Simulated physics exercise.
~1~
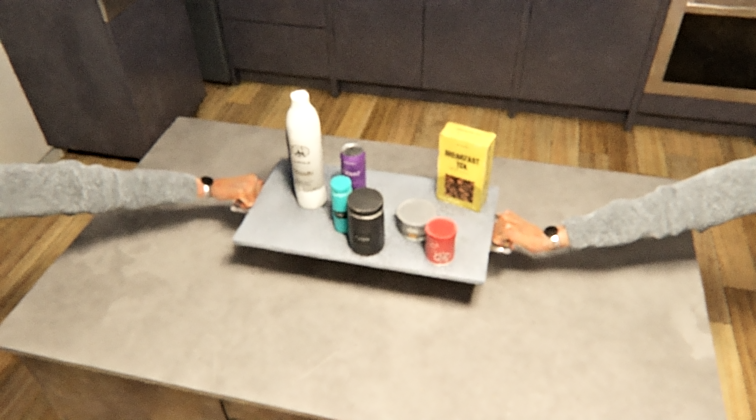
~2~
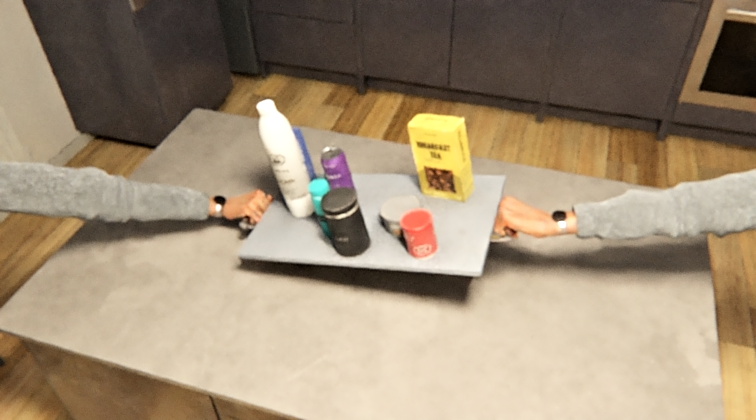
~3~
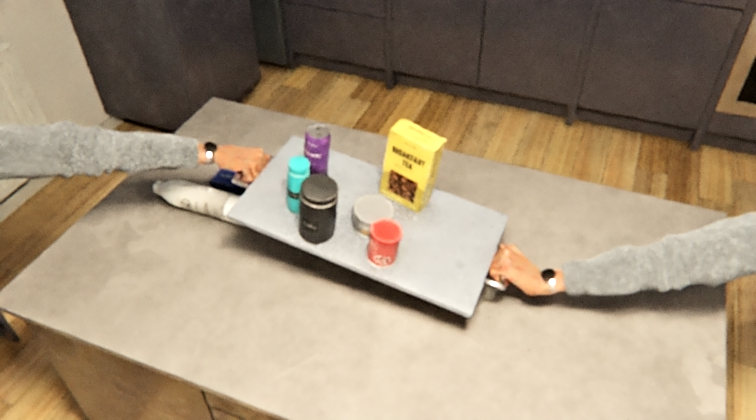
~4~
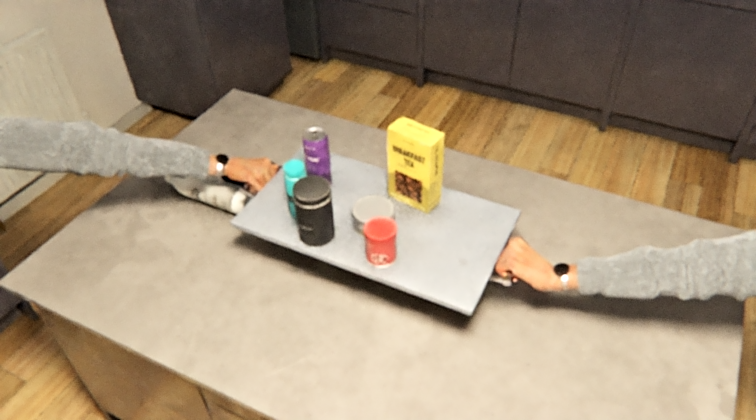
Two hands tilting a loaded rimless tray left, then right, as a white bottle and blue carton topple off the left side.
